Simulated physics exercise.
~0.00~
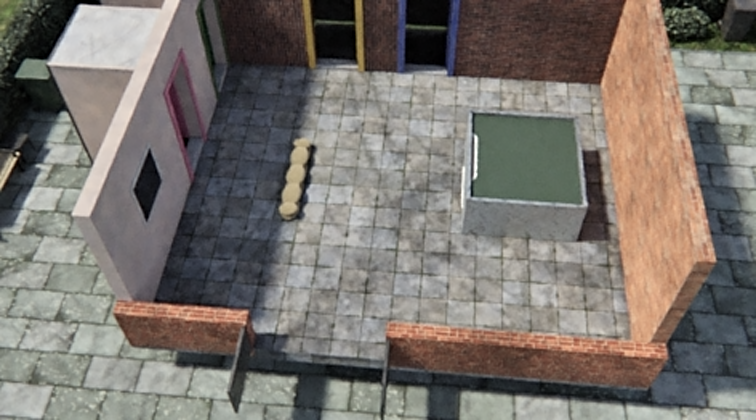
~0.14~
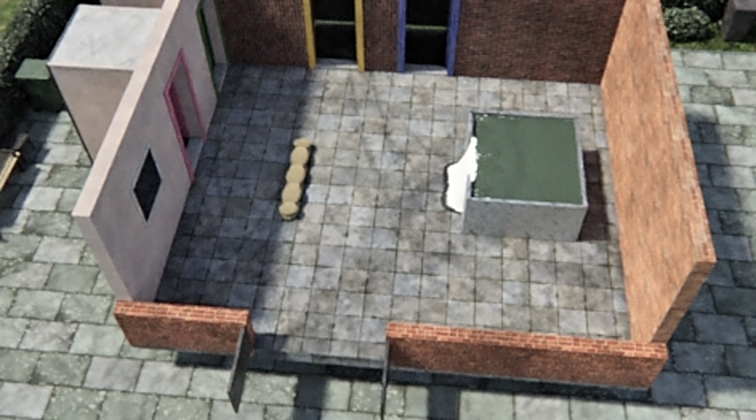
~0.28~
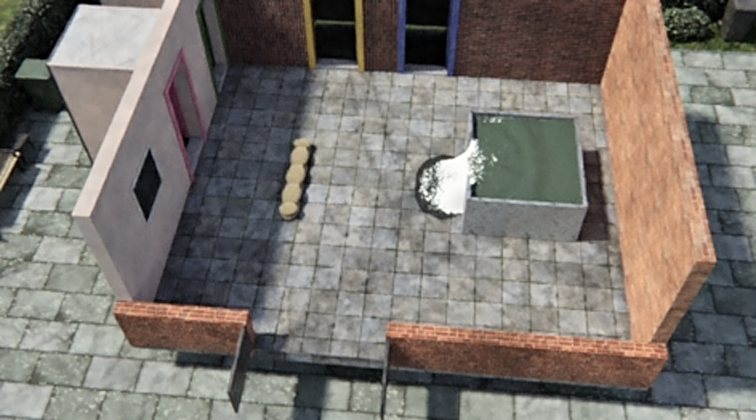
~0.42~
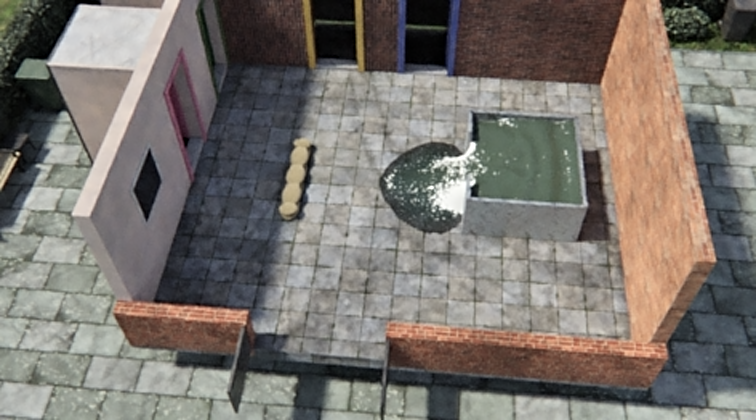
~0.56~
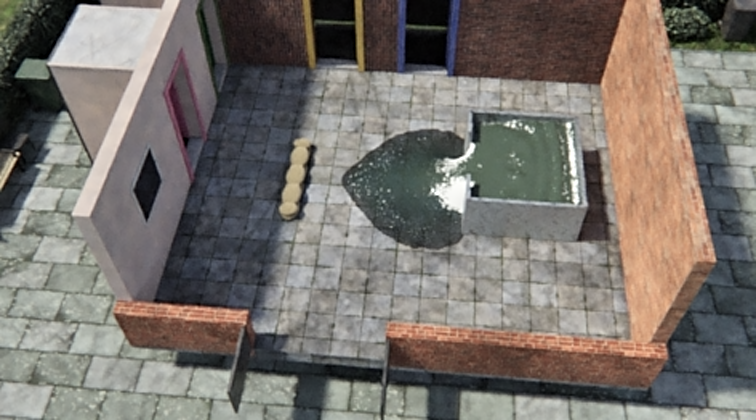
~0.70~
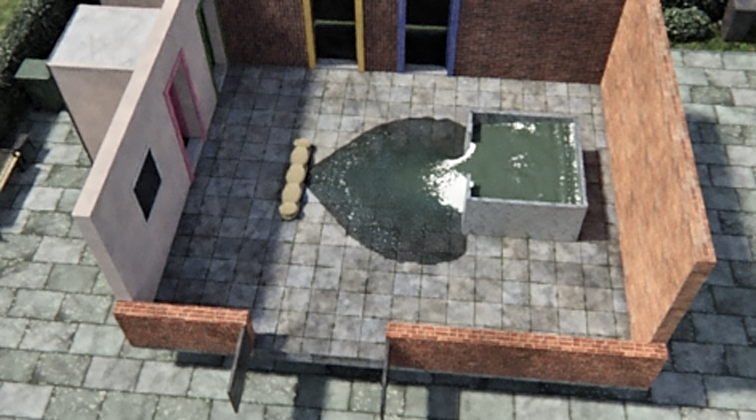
A walled yard with a paved floor held a full tank of green water, which began pouring from the tank's left side and spread leftward in a widening dark pool, reaching the row of sandbags.
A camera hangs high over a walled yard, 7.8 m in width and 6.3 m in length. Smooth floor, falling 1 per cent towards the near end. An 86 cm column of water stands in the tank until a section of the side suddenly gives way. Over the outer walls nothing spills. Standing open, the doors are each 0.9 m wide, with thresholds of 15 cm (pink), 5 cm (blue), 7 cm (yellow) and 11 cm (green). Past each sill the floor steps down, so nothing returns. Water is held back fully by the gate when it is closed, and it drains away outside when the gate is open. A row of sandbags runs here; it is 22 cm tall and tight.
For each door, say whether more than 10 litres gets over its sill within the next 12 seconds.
Pink door: No; blue door: No; yellow door: Yes; green door: Yes.
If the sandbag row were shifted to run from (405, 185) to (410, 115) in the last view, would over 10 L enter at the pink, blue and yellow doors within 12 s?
Door by door: Pink limit kept, blue limit exceeded, yellow limit kept.
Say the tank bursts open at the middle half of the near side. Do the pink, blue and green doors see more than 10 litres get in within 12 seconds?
Then: Pink short of it, blue short of it, green short of it.
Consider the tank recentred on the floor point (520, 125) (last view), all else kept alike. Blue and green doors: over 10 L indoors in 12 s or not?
Blue door exceeded, green door exceeded.
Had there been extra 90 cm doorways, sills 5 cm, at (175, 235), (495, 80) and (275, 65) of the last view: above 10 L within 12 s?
Well, the first is on the high side, the second is on the low side, and the third is on the high side.
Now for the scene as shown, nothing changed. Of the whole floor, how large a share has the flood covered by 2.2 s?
Covered: Roughly 60 %.
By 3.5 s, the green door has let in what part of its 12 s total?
Estimate: Around 55 per cent.
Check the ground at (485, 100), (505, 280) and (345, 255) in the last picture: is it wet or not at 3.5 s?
Untouched, untouched, submerged.
After 1.4 s water covers 35 % of the floor and is deepest (42 cm) near (456, 183); pink door not reached, blue door not reached, yellow door not reached, green door not reached.
After 2.2 s water covers 60 % of the floor and is deepest (32 cm) near (147, 326); pink door 6 cm at the sill, 0 L in, blue door 3 cm at the sill, 0 L in, yellow door 12 cm at the sill, 1 L in, green door 19 cm at the sill, 1 L in.
After 3.5 s water covers 55 % of the floor and is deepest (26 cm) near (212, 331); pink door 8 cm at the sill, 0 L in, blue door 2 cm at the sill, 0 L in, yellow door 6 cm at the sill, 9 L in, green door 22 cm at the sill, 81 L in.
After 7.0 s water covers 65 % of the floor and is deepest (18 cm) near (195, 173); pink door 10 cm at the sill, 0 L in, blue door 3 cm at the sill, 0 L in, yellow door 10 cm at the sill, 42 L in, green door 11 cm at the sill, 145 L in.
After 12.0 s water covers 85 % of the floor and is deepest (12 cm) near (147, 326); pink door 5 cm at the sill, 1 L in, blue door 3 cm at the sill, 0 L in, yellow door 5 cm at the sill, 57 L in, green door 6 cm at the sill, 147 L in.
